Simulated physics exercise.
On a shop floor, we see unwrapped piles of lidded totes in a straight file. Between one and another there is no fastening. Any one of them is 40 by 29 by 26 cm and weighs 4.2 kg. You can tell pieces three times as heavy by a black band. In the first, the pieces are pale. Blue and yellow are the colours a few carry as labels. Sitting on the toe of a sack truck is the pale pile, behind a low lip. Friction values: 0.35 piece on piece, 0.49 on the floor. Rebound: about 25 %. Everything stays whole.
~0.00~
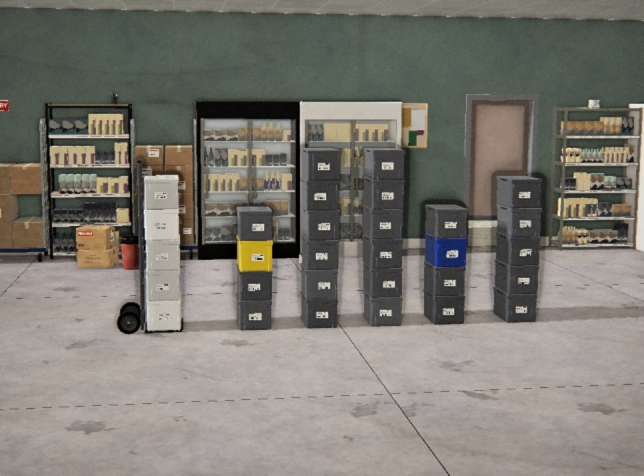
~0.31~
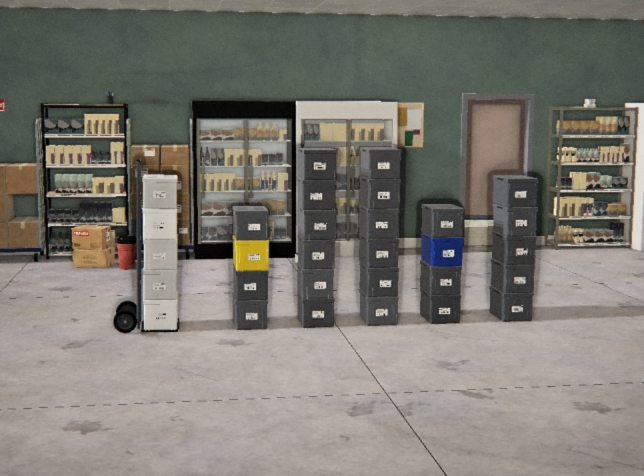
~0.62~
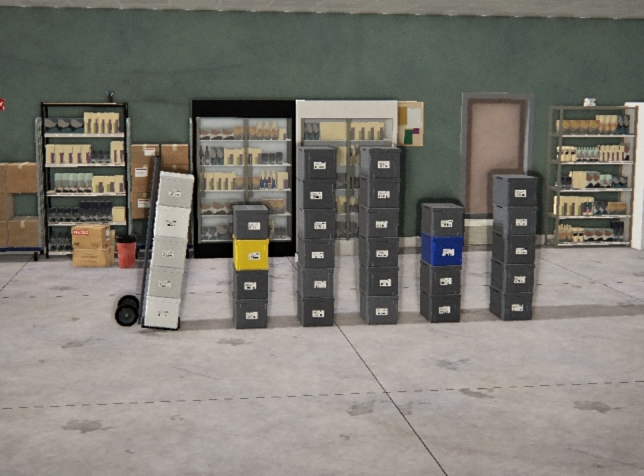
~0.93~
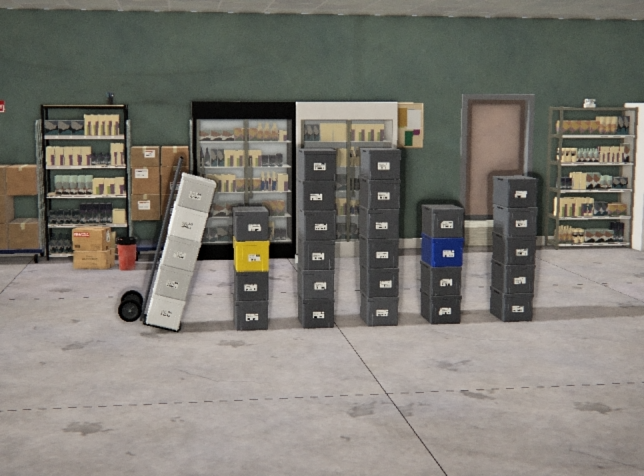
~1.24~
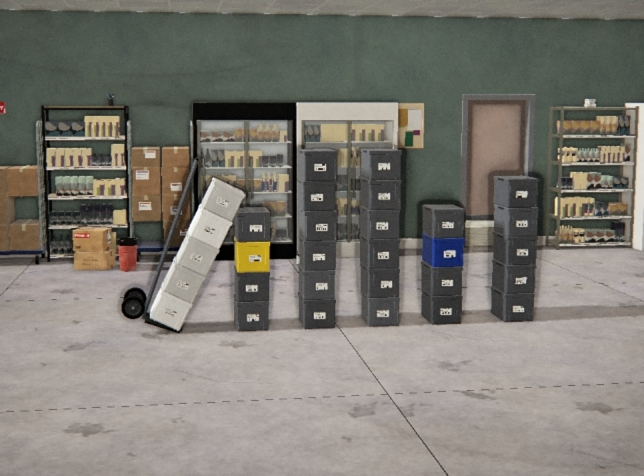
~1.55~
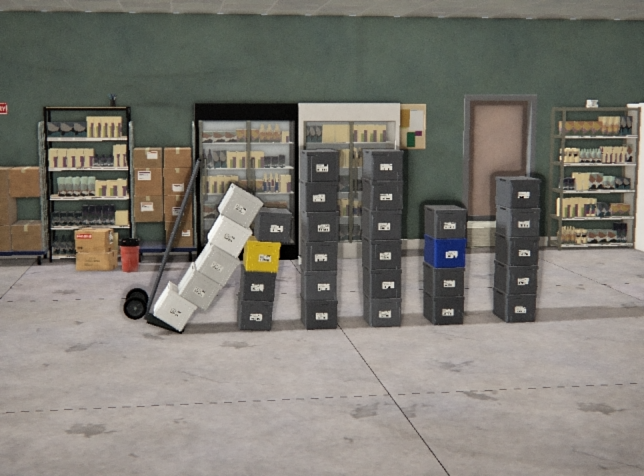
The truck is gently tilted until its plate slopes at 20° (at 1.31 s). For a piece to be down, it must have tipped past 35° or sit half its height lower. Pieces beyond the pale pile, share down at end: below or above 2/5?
Above 2/5.
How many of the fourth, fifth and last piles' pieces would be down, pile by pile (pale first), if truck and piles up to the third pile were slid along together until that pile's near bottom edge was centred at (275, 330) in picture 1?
Fourth 5, fifth 4, last 4.
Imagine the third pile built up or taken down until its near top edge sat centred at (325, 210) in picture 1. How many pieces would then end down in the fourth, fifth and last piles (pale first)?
Counts down - fourth: 5; fifth: 4; last: 5.
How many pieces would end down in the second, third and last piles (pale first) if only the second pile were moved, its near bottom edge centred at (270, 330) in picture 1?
Pile tally - second: 0, third: 0, last: 0.
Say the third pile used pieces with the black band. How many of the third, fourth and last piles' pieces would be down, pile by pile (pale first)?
Down at the end: Third pile 0, fourth pile 0, last pile 0.
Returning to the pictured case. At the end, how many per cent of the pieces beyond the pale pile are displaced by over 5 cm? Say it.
Answer: 90 %.
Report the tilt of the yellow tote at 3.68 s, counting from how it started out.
Close to 30° of tilt compared with the start.
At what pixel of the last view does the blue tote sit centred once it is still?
Check around (555, 275) in the last image.
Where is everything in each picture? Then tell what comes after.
In the first picture (we follow the side turned to the camera), truck frame (140, 197) 0° forward; yellow tote (256, 256); blue tote (452, 253); no other piece has moved.
Truck frame (138, 196) 1° forward; blue tote (448, 253), in the second picture.
Truck frame (153, 191) 7° forward, top of the pale pile leaning 7°; blue tote (448, 252); no other piece has moved, in the third picture.
Truck frame (173, 191) 15° forward, top of the pale pile leaning 15°; yellow tote (253, 257); no other piece has moved, in the fourth picture.
Truck frame (186, 192) 20° forward, top of the pale pile leaning 26°; yellow tote (254, 258); no other piece has moved, in the fifth picture.
Truck frame (189, 193) 20° forward, top of the pale pile leaning 31°; yellow tote (263, 257) tipped 5°; blue tote (451, 254); steepest lean 5°, the tote at (256, 316); 4 stirred so far, in the sixth picture.
Around 2.88 s, 5 of the pale pile down; 2 of the 25 other totes down; yellow tote tipped 24°, 13 cm lower.
Around 3.68 s, 5 of the pale pile down; 18 of the 25 other totes down; yellow tote tipped 34°, 20 cm lower; blue tote tipped 22°, 17 cm lower.
Finally (5.5 s), 5 of the pale pile down; 23 of the 25 other totes down; blue tote tipped 47°, 26 cm lower; yellow tote tipped 37°, 20 cm lower. That is 92 per cent. Seen by the last camera, middles, blue tote near (555, 275), yellow tote near (327, 275).
